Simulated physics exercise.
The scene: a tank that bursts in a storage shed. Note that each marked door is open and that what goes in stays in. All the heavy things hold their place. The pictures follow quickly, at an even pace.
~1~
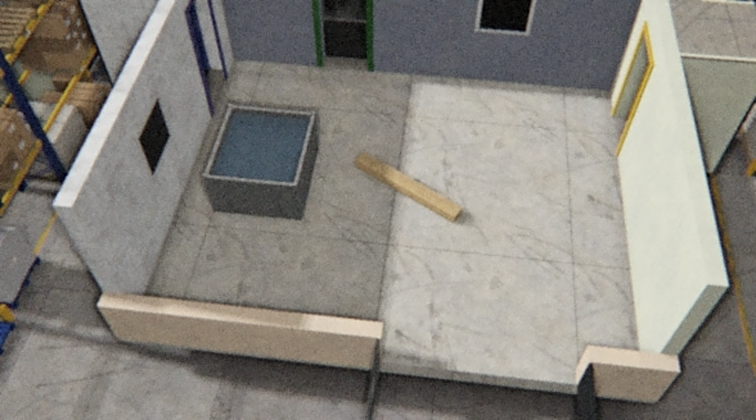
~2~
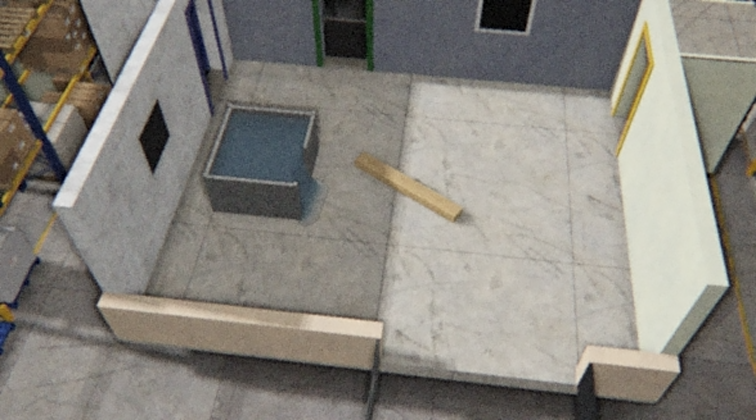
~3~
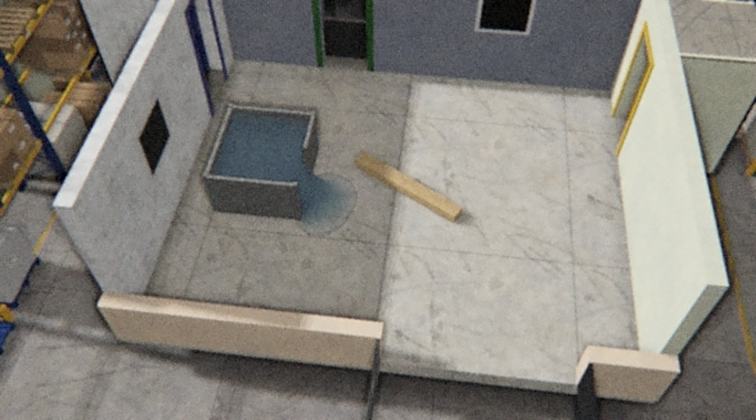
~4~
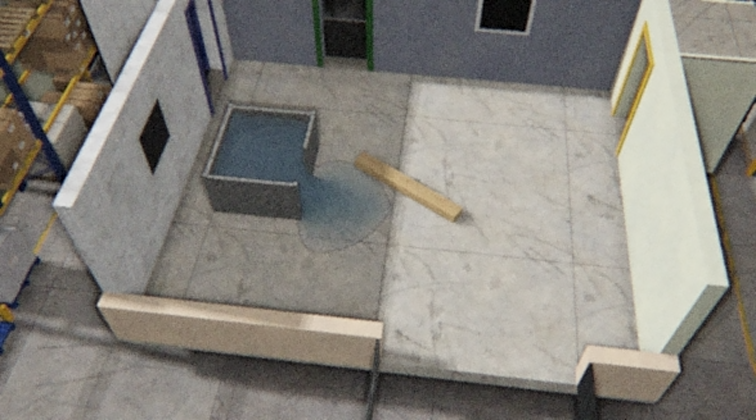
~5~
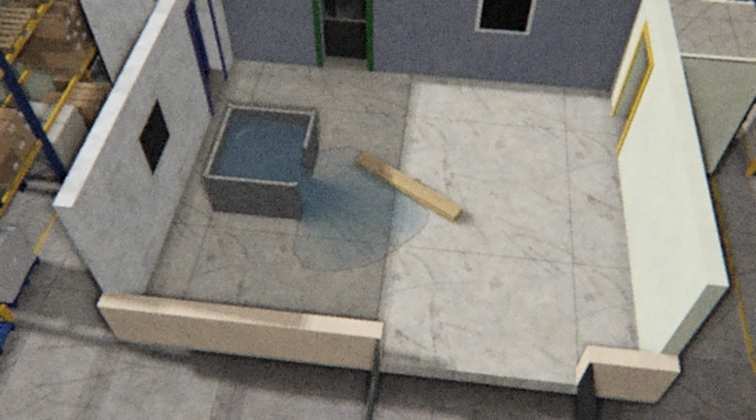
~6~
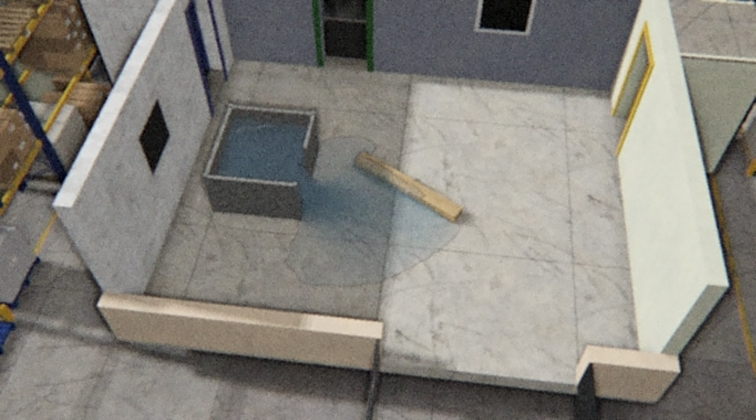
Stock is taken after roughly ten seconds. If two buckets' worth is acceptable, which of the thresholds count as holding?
The yellow door counts as holding, the green door counts as holding, the blue door counts as holding.
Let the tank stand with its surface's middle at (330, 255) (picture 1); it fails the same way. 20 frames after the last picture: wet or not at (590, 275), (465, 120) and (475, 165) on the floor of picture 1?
Soaked, bone-dry, bone-dry.
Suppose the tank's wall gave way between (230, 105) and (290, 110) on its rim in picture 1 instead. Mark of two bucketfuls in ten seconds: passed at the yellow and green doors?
Yellow tops the threshold and green tops the threshold.
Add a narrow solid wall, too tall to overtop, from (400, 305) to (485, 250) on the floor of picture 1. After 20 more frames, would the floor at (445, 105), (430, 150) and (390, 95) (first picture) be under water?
Taking the points in order - unwetted, unwetted, unwetted.
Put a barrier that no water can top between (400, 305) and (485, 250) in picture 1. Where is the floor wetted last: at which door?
That's the blue-painted one, I reckon.
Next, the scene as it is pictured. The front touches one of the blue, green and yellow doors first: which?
It is the green door.
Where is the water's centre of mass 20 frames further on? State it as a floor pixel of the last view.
Near (403, 231) in the last view.
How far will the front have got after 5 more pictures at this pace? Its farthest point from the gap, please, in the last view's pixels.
I'd point to (587, 276).
A moment on, water covers 25 % of the floor; the yellow door not reached, the green door not reached, the blue door not reached.
Next, water covers 40 % of the floor; the yellow door not reached, the green door not reached, the blue door not reached.
Then, water covers 35 % of the floor; the yellow door not reached, the green door wet at the sill, nothing in, the blue door not reached.
Later, water covers 50 % of the floor; the yellow door wet at the sill, nothing in, the green door wet at the sill, nothing in, the blue door not reached.
In the end, water covers 60 % of the floor; the yellow door wet at the sill, nothing in, the green door wet at the sill, nothing in, the blue door wet at the sill, nothing in.
